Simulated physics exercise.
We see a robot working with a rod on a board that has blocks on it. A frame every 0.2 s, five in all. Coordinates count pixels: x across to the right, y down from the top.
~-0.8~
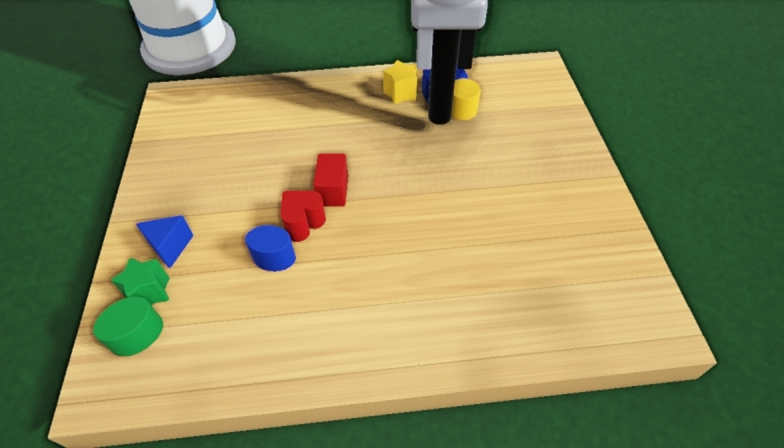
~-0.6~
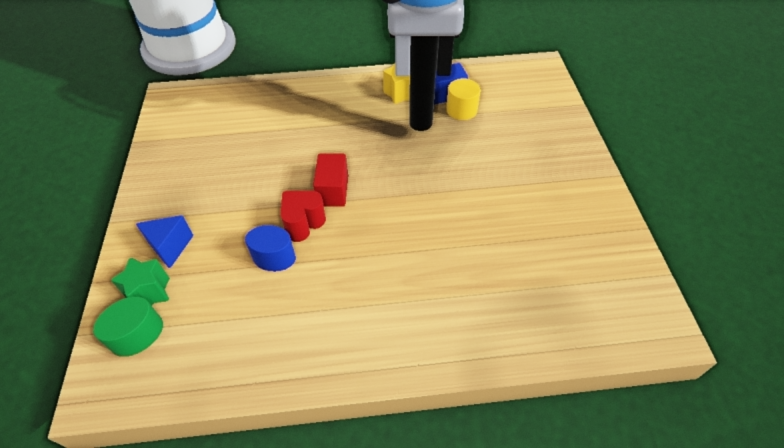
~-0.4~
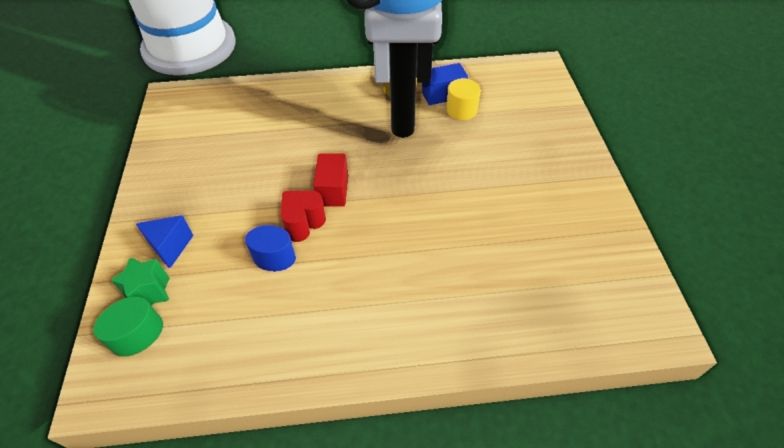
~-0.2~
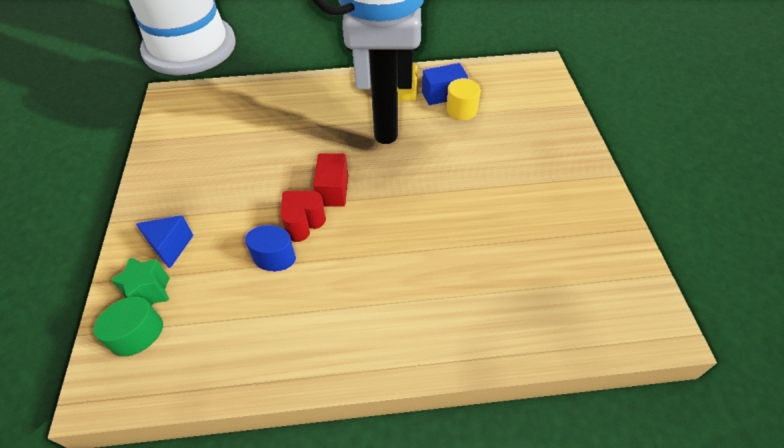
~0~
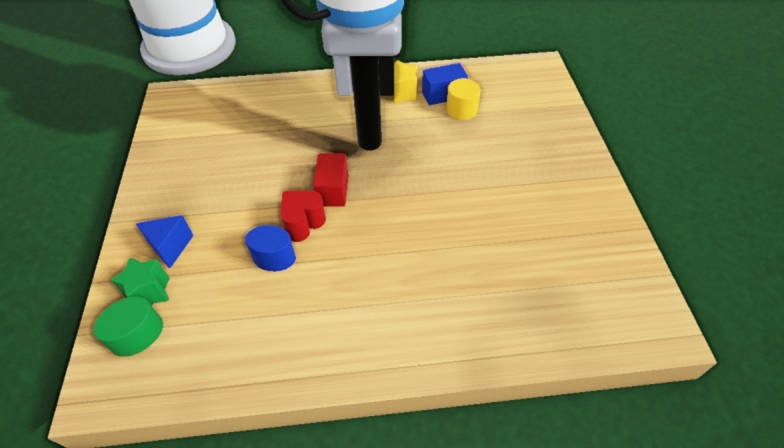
On a wooden board, a robot's black rod moves left and slightly nearer the red blocks.
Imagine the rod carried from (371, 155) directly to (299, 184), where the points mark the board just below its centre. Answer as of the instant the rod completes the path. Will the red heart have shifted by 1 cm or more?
In short: Yes.
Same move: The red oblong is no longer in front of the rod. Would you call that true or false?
True
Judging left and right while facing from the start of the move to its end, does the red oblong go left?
That would be a yes.
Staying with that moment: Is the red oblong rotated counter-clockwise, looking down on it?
Yes, I think so.
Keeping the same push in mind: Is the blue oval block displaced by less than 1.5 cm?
Yes.
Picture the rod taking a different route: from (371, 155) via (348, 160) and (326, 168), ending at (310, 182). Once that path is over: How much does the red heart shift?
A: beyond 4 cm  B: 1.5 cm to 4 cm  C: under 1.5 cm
C - under 1.5 cm.
The first path, step by step. Halfway along, rod (334, 159); red heart (297, 207); red oblong (324, 176).
At the end, rod (296, 172); blue oval block unmoved; red heart (297, 213), turned 25° clockwise; red oblong (319, 183), turned 25° anticlockwise.
